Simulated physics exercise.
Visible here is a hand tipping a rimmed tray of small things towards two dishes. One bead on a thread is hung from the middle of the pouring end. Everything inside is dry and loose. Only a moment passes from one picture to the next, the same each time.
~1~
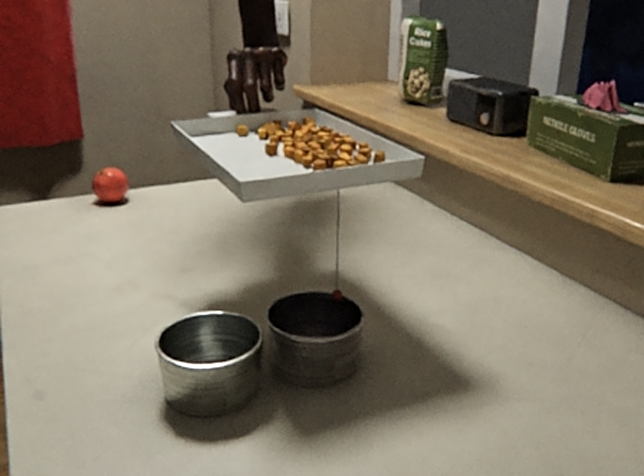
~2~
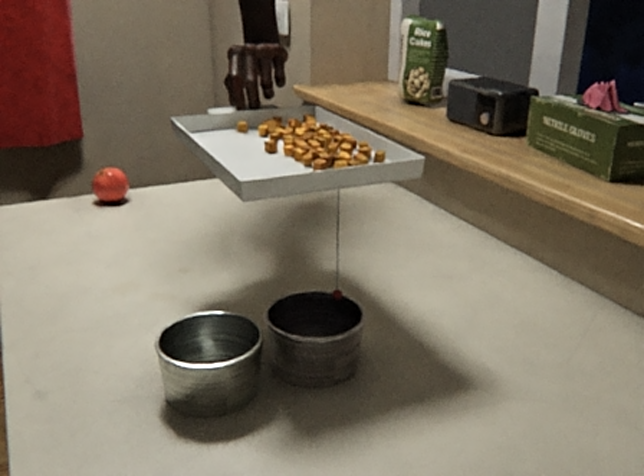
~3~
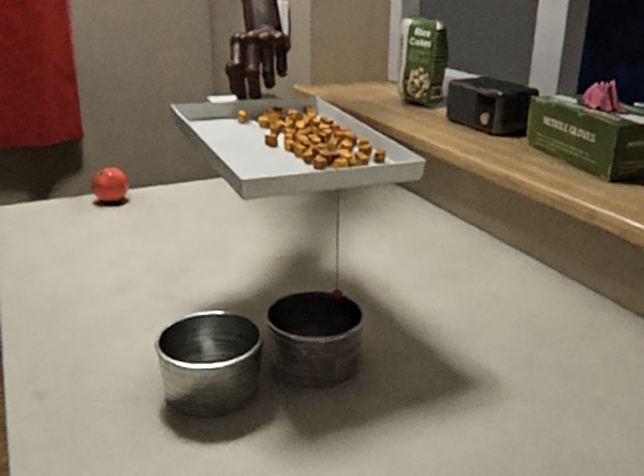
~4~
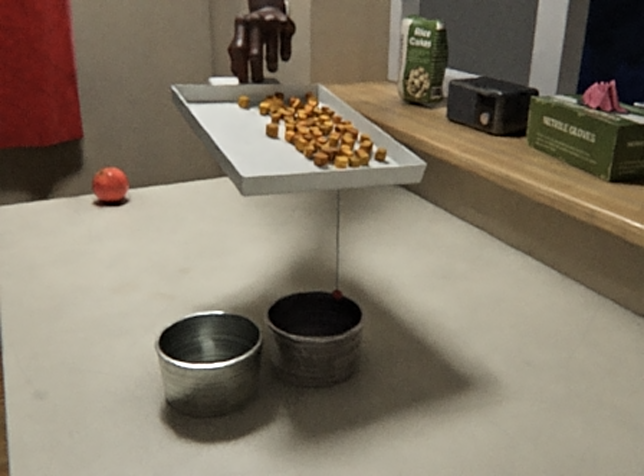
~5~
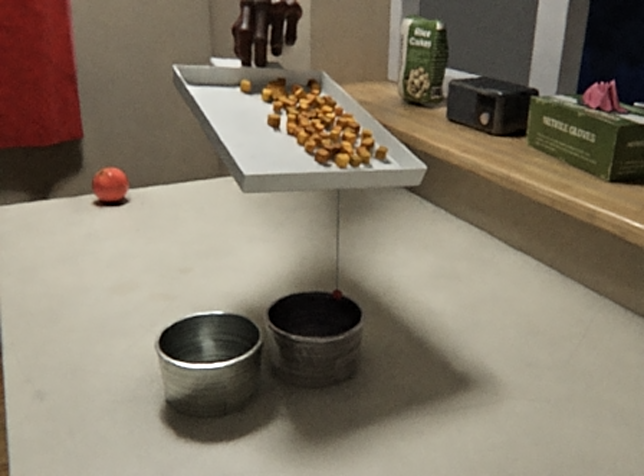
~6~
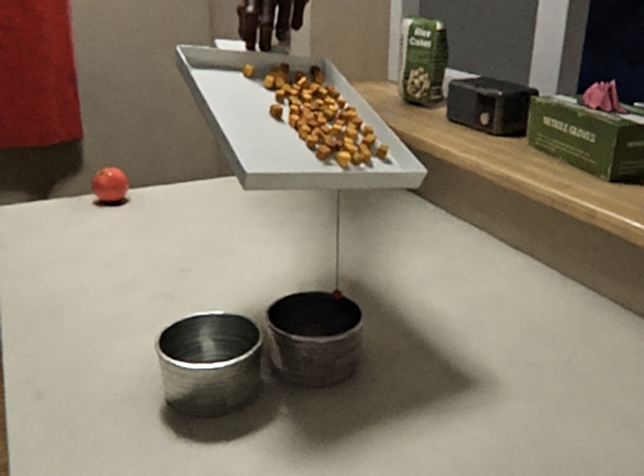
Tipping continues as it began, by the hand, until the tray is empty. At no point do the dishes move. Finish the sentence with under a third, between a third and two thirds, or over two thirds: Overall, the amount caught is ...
Overall, the amount caught is under a third.
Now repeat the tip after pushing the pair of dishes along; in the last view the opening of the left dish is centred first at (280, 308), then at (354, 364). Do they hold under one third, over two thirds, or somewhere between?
At the first spot I'd expect less than a third, and at the second spot under a third.
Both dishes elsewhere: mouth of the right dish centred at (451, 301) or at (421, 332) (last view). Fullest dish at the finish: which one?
First try, the dish at right; second try, the dish at right.
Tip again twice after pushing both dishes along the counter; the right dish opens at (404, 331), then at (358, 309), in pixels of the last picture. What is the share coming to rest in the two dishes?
I'd say about 40 percent, followed by about 20 percent.
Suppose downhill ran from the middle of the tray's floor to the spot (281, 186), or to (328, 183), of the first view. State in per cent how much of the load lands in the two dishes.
First heading 40 %, second heading 0 %.
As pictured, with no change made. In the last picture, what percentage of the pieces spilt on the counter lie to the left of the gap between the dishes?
Left share: Close to 0 %.
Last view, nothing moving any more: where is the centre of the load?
It settles centred around (440, 359).
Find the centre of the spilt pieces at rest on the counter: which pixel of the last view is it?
Centre: Roughly (440, 359).
Soon after the last picture, tray tipped steeply; nearly all on the tray; a stray few in the air.
A little later, tray tipped past a quarter turn; most on the tray; a small part outside both; a stray few in the air.
Later still, tray tipped past a quarter turn; all outside both.
By the end, tray tipped past a quarter turn; none in the left dish; none in the right dish; all outside both.
